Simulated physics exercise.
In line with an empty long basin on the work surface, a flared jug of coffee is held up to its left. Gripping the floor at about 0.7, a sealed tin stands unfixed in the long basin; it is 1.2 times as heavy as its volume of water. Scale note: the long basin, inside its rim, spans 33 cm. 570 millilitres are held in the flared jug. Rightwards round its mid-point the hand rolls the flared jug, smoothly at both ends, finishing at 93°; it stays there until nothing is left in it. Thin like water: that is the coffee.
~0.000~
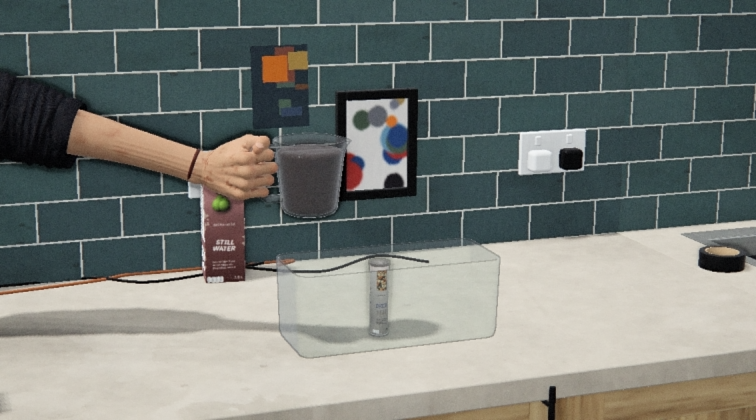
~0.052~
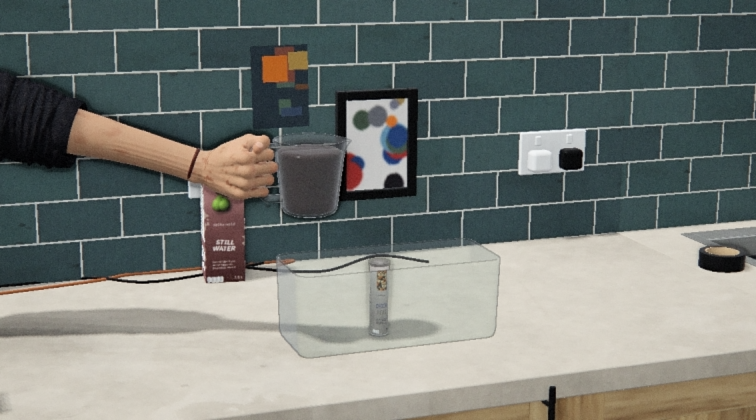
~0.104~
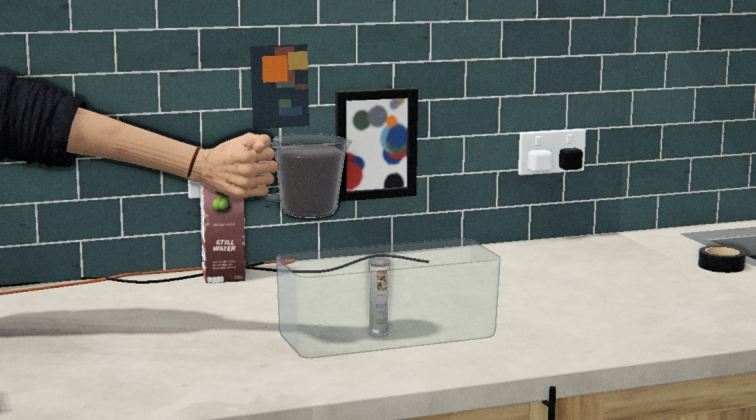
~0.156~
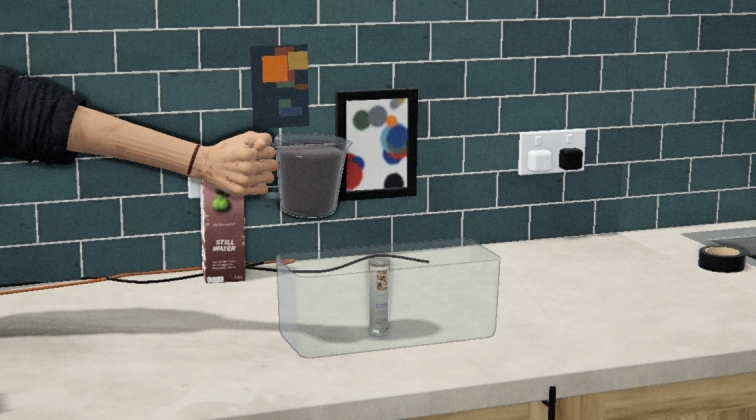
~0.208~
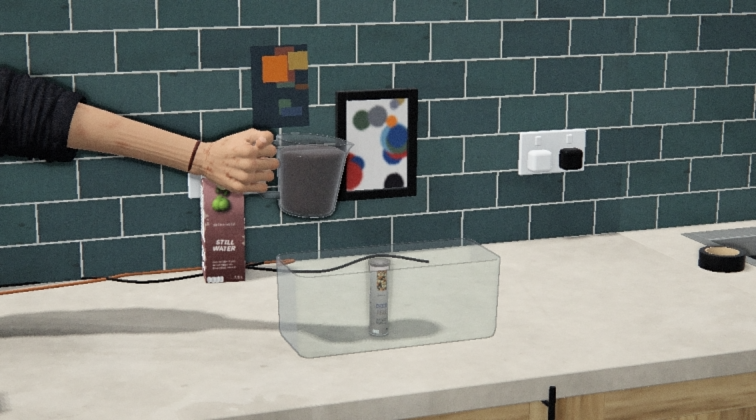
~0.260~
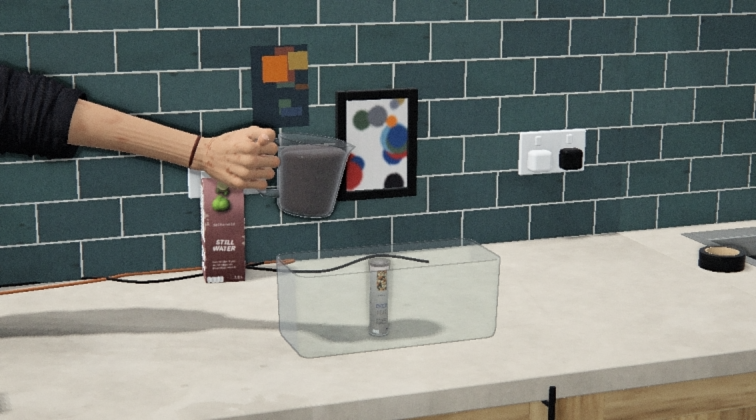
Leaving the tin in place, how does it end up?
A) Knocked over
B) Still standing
Answer: B.
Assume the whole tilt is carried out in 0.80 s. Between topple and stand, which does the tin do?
It stays steady, then.
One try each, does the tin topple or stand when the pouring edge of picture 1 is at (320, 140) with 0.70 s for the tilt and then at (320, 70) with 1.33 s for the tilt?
In the first try it comes down; in the second it remains standing.
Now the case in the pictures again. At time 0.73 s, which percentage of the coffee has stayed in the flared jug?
Roughly 82 percent.
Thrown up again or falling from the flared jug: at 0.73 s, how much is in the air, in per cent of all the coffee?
Close to 14 in a hundred.
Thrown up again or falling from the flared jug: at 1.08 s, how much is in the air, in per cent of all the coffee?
Roughly 18 per cent.
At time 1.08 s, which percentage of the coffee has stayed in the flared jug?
36 in a hundred, give or take.
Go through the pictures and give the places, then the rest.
In the first picture, it leans 0°; its right rim is at (351, 139); the coffee meets the walls at (277, 151) and (341, 148); the long basin's rim runs from (286, 267) to (485, 249); the tin's top is at (379, 265).
In the second picture, it leans 0°; its right rim is at (351, 139); the coffee meets the walls at (278, 152) and (341, 148).
In the third picture, it leans 1°; its right rim is at (352, 140); the coffee meets the walls at (278, 151) and (341, 149).
In the fourth picture, it leans 3°; its right rim is at (353, 141); the coffee meets the walls at (278, 152) and (342, 149).
In the fifth picture, it leans 6°; its right rim is at (354, 143); the coffee meets the walls at (279, 152) and (343, 149).
In the sixth picture, it leans 8°; its right rim is at (355, 145); the coffee meets the walls at (281, 152) and (345, 149).
By 0.73 s the tilt is 54° and 83 per cent is still to pour; the tin stands where it began.
By 1.08 s the tilt is 85° and 35 per cent is still to pour; the tin stands where it began.
By 1.44 s the tilt is 93° and 5 per cent is still to pour; the tin stands where it began.
By 1.83 s the tilt is 93° and 0 per cent is still to pour; the tin stands where it began.
At rest the tin stands where it began.
